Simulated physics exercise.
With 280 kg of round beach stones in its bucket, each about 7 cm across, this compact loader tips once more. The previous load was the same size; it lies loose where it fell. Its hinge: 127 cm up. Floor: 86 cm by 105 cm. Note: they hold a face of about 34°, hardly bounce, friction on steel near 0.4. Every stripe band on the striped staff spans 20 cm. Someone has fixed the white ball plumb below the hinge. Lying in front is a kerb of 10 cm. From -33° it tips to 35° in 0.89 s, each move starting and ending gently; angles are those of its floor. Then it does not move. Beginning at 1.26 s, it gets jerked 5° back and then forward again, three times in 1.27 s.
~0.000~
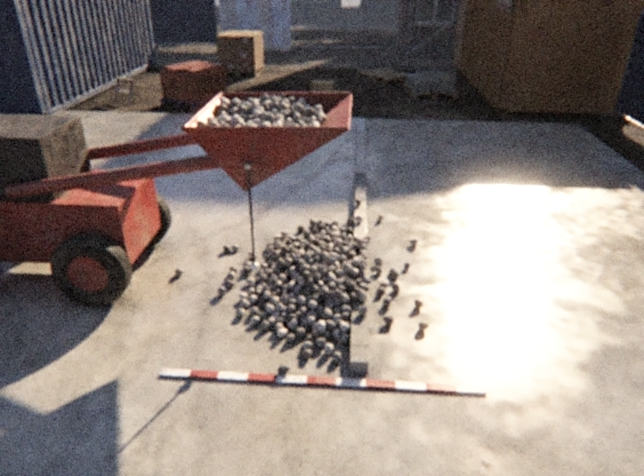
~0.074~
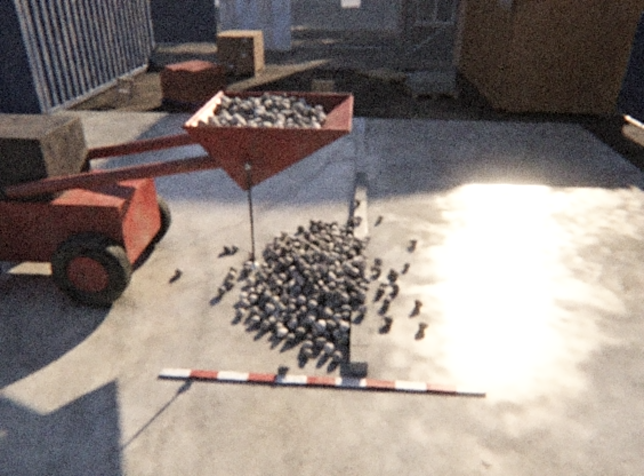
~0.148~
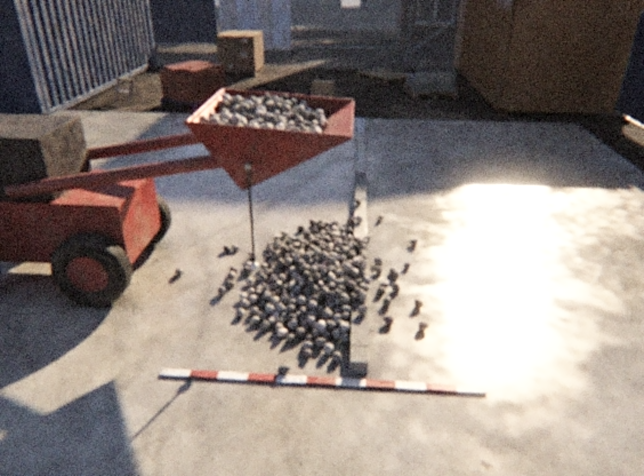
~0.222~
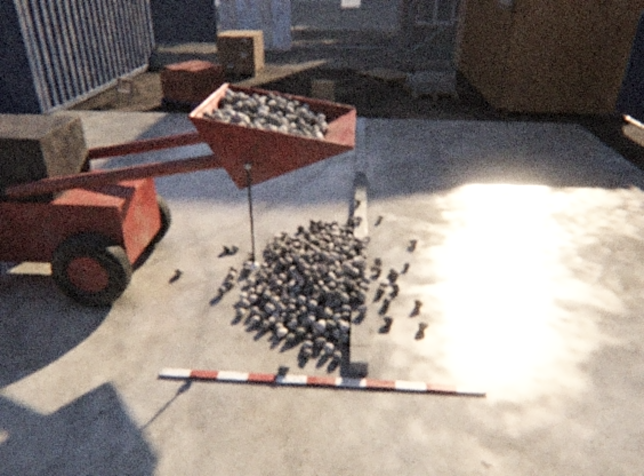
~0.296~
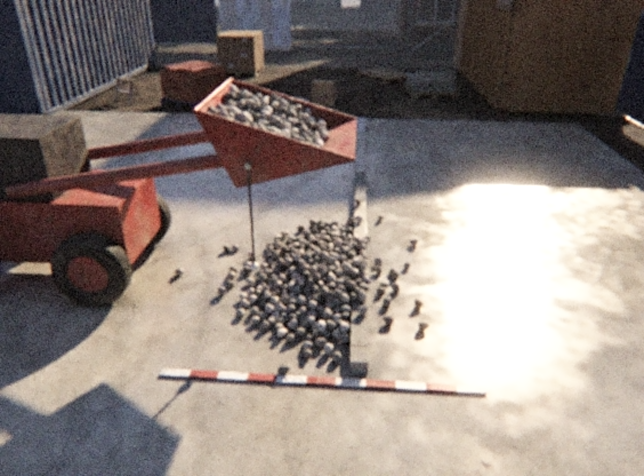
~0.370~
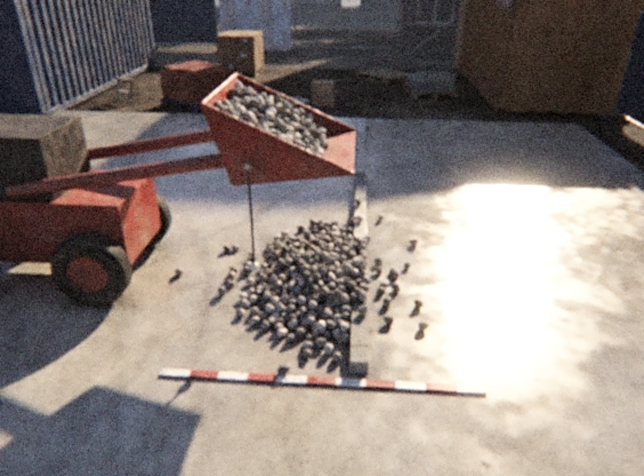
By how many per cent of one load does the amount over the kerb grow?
It grows by about 94 per cent of one load.
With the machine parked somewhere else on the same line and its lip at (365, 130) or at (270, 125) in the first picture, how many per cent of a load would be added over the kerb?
About 100 per cent for the first, 20 per cent for the second.
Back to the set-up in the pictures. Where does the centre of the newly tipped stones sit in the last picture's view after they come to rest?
The middle ends up near (415, 279).
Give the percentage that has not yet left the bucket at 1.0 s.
Roughly 75 per cent of its load.
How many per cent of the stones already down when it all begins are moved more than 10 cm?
The answer is about 5 per cent.
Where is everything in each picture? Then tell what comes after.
In the first frame, the bucket is at -33°, its lip at (349, 129); the top of the load is at (274, 104). The earlier load is highest near (326, 259), 21 cm above ground level, 97 % on this side of the kerb, 3 % over the kerb.
The second frame shows lip at (350, 131), floor tilted -32°, highest stones at (268, 103); the stones move at 0.1 m/s on average.
The third frame shows lip at (351, 138), floor tilted -28°, highest stones at (244, 102); the stones move at 0.2 m/s on average.
The fourth frame shows lip at (353, 148), floor tilted -22°, highest stones at (237, 100); the stones move at 0.3 m/s on average.
In the fifth frame, the bucket is at -15°, its lip at (354, 160); the top of the load is at (235, 96); the stones move at 0.3 m/s on average.
The sixth frame shows lip at (354, 174), floor tilted -7°, highest stones at (240, 92); the stones move at 0.4 m/s on average.
After 0.7 s the floor is at 25°; in per cent of one load, 100 in the bucket, 97 on this side of the kerb, 3 over the kerb; the foremost stones are at (420, 279).
After 1.0 s the floor is at 35°; in per cent of one load, 77 in the bucket, 120 on this side of the kerb, 3 over the kerb; the foremost stones are at (420, 279).
After 3.0 s the floor is at 35°; in per cent of one load, 0 in the bucket, 104 on this side of the kerb, 96 over the kerb; the foremost stones are at (559, 276).
After 5.5 s the floor is at 35°; in per cent of one load, 0 in the bucket, 104 on this side of the kerb, 96 over the kerb; the foremost stones are at (559, 276). Net gain over the kerb, 94.
